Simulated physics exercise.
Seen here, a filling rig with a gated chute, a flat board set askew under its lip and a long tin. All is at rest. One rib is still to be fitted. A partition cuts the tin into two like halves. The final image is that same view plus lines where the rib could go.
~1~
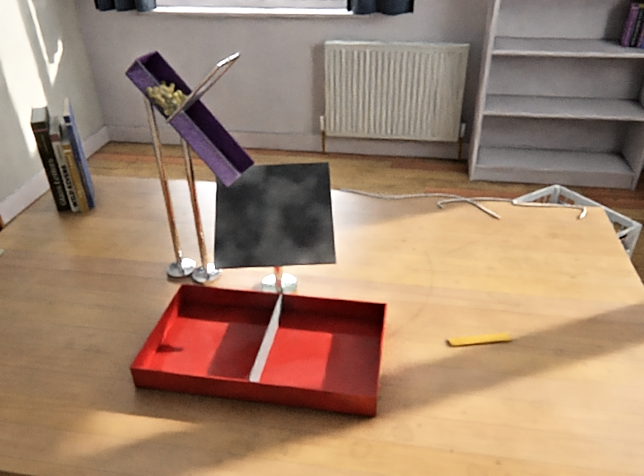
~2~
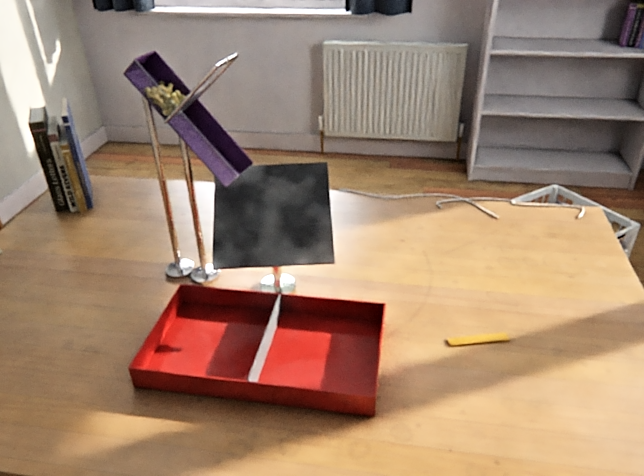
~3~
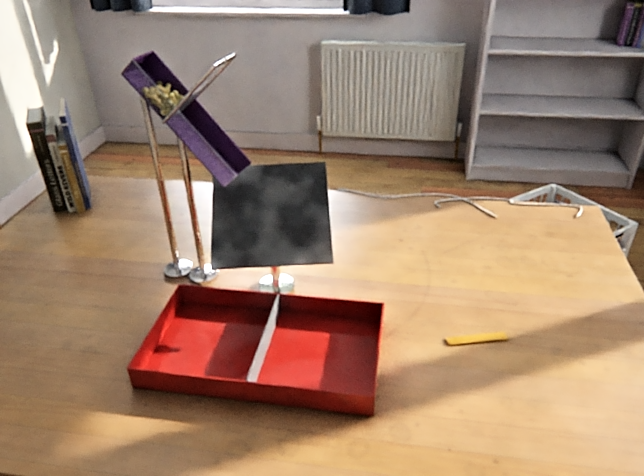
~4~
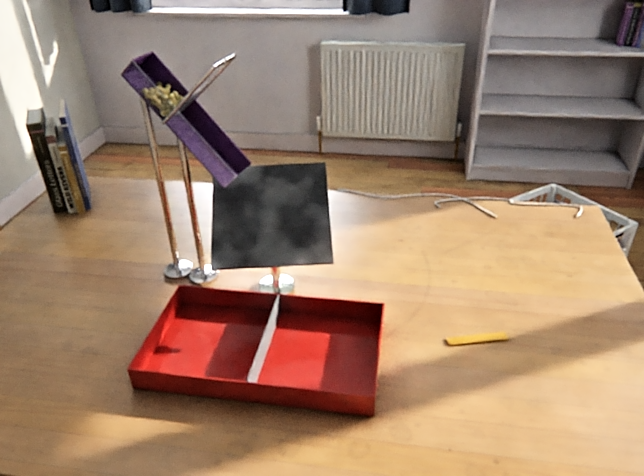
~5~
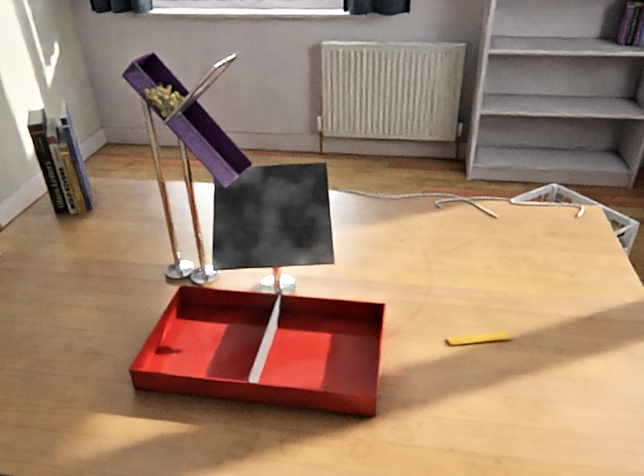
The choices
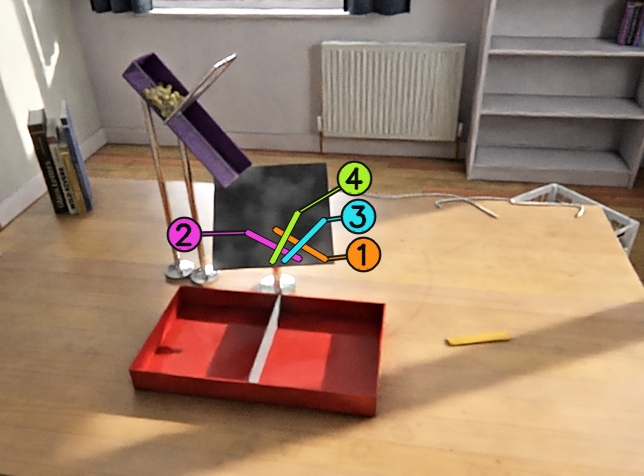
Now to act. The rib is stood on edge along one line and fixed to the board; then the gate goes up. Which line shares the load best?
I would pick line 3.
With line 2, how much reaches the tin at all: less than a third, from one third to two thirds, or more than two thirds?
It is more than two thirds.
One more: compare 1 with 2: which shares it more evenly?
The answer is 1.
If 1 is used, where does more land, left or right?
The right half.
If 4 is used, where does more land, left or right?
More lands on the left.
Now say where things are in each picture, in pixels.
The first picture shows load behind the gate at (171, 101), soya beans; lip of the chute at (235, 180), sloping steeply.
The second picture shows middle of the board at (273, 213), tilted fairly steeply; middle of its low edge at (274, 266); of its high edge at (271, 164).
The third picture shows front corners of the tin at (127, 368) and (374, 396); front end of its middle wall at (246, 382); gate still shut at (189, 99).
The fourth picture shows middle of the load at (167, 101); lip at (232, 181).
The fifth picture shows middle of the load at (168, 102); lip at (233, 181).
On the marked copy, line 1 from (275, 229) to (325, 259); line 2 from (247, 232) to (299, 258); line 3 from (323, 220) to (284, 260); line 4 from (297, 213) to (272, 261).
If 1 is chosen, of what is caught, a small part in the left half, most in the right.
If 2 is chosen, of what is caught, none in the left half, all in the right.
If 3 is chosen, of what is caught, about half in the left half, about half in the right.
If 4 is chosen, of what is caught, most in the left half, a small part in the right.
